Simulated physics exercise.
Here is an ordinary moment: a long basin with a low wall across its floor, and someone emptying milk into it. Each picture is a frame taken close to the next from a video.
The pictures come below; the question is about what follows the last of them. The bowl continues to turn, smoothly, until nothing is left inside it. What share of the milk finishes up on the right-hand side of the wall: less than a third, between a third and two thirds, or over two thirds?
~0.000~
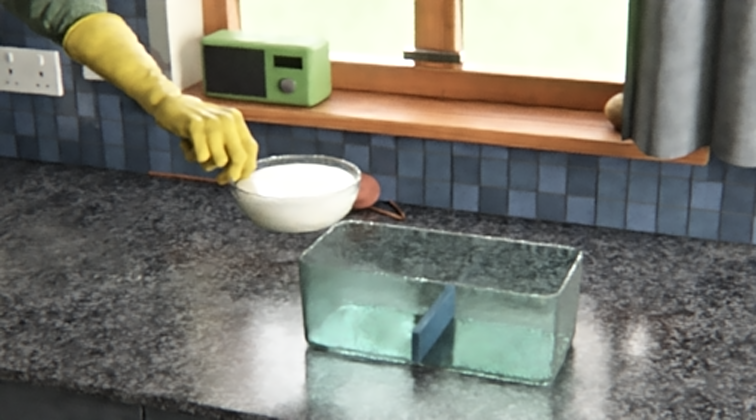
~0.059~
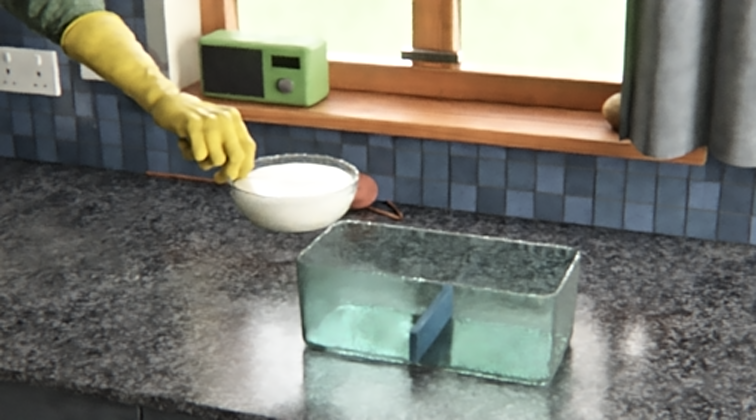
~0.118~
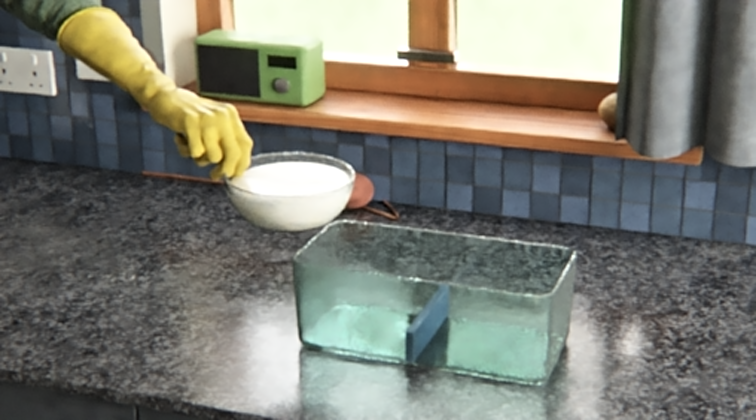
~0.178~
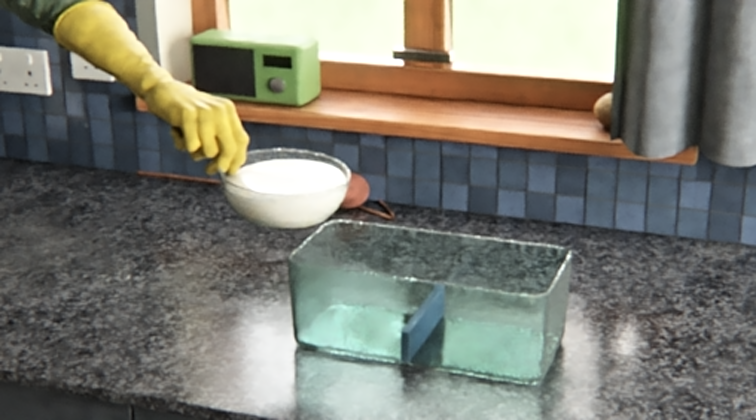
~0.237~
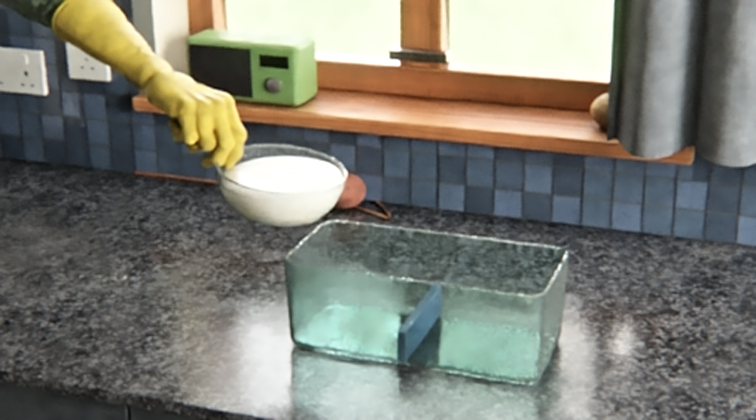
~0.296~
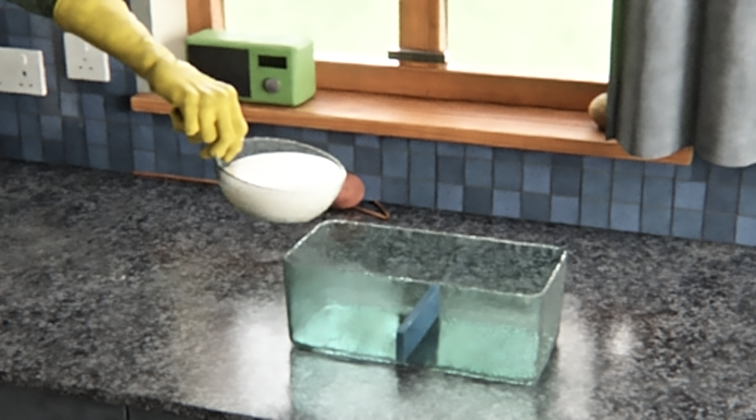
Between a third and two thirds.
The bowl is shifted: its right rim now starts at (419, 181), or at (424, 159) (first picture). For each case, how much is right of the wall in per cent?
95 % and 95 %.
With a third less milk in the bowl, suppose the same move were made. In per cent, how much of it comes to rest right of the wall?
Estimate: Around 25 per cent.
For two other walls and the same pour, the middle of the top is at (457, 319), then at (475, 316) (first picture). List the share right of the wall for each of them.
Case 1: 15 %; case 2: 10 %.
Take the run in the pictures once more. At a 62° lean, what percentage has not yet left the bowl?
About 40 %.
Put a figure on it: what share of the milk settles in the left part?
Something like 55 per cent, roughly.
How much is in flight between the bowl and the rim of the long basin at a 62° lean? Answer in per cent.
35 %.
A moment on, the bowl is tipped part way and 39 per cent is still to pour, 25 is left of the wall and 1 right of it.
Next, the bowl is tipped on its side and 1 per cent is still to pour, 49 is left of the wall and 44 right of it.
Then the bowl is tipped right over and 0 per cent is still to pour, 55 is left of the wall and 44 right of it.
Later the bowl is tipped right over and 0 per cent is still to pour, 55 is left of the wall and 44 right of it.
At rest 55 per cent lies left of the wall, 44 right of it and 1 outside.
